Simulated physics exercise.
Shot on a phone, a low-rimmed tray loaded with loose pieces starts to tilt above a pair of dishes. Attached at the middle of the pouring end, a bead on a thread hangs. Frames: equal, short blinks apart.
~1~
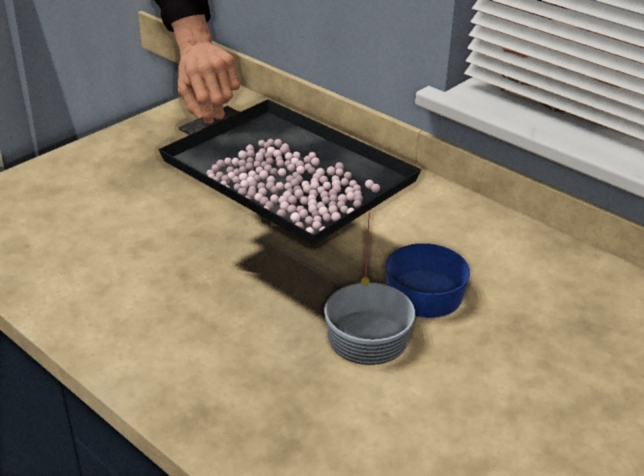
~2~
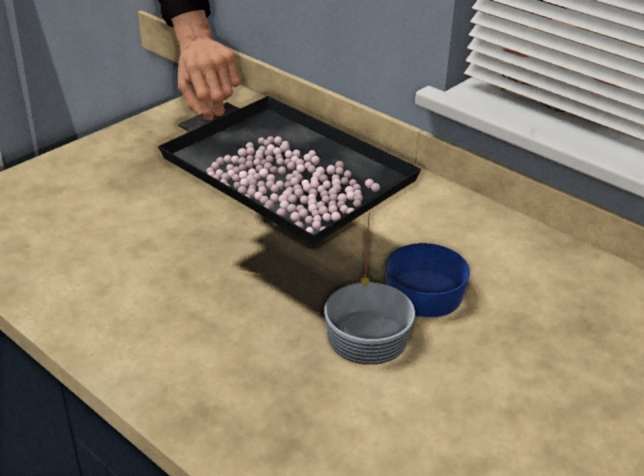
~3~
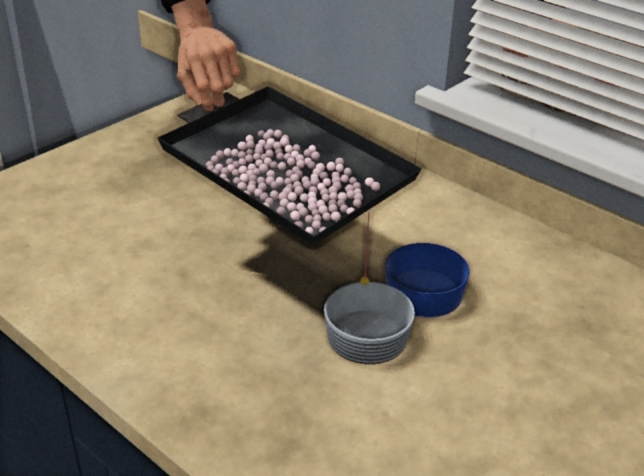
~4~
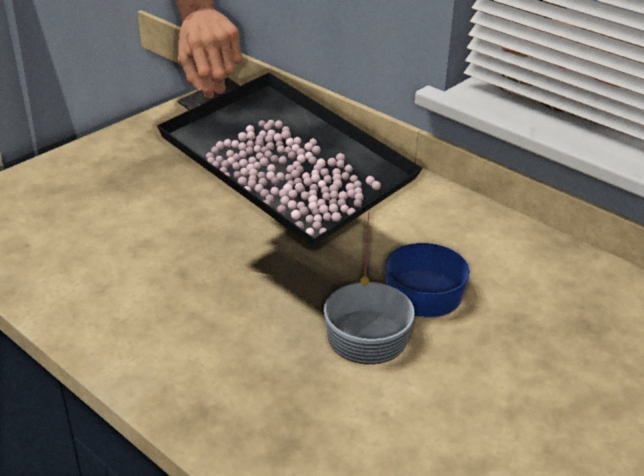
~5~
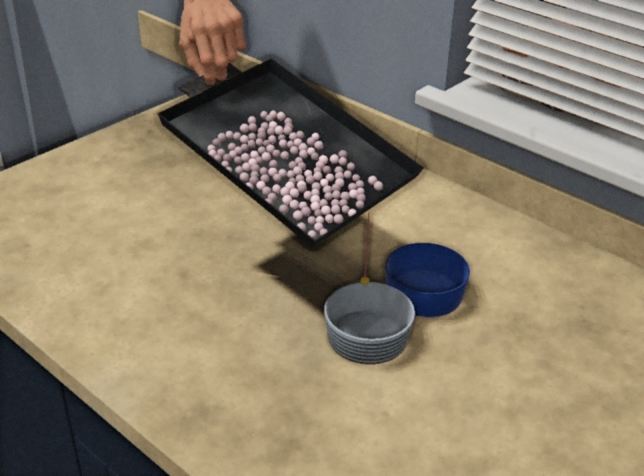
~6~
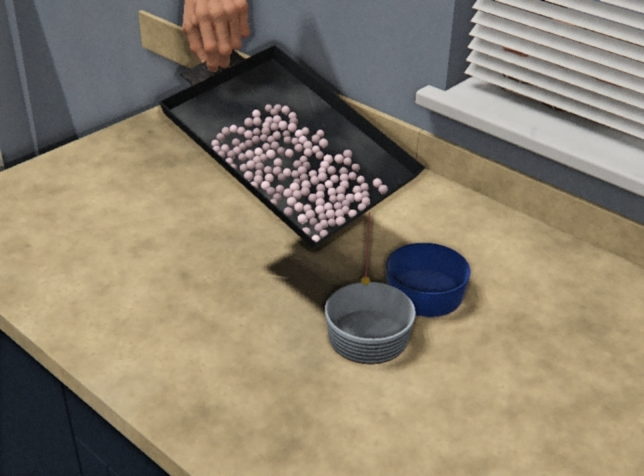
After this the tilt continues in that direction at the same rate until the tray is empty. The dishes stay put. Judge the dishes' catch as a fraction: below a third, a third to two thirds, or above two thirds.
The way it goes, the dishes gather one to two thirds of the pieces.
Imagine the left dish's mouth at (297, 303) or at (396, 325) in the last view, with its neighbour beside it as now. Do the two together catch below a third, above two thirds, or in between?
First: Under a third; second: In the middle band.
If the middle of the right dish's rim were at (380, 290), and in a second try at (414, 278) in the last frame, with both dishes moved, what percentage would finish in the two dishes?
Close to 80 in a hundred, then close to 80 in a hundred.
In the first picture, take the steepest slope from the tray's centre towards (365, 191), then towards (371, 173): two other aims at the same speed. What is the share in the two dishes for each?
First heading 90 %, second heading 80 %.
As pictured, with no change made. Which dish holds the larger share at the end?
Observed: The left-side one.
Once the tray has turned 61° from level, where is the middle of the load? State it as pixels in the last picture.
Load centre: Approx. (340, 209).
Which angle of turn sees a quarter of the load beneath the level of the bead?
At some 85 degrees.
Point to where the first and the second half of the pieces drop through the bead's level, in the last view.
Around (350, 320) and then (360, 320).
Just after the last frame, tray tipped steeply; almost all on the tray; just a few in the left dish; just a few outside both; about a tenth in the air.
A moment on, tray tipped right over; about a tenth on the tray; roughly a third in the left dish; just a few in the right dish; roughly a third outside both; roughly a quarter in the air.
Further on, tray tipped past a quarter turn; roughly half in the left dish; roughly half outside both.
When it is over, tray tipped past a quarter turn; roughly half in the left dish; not one in the right dish; roughly half outside both.
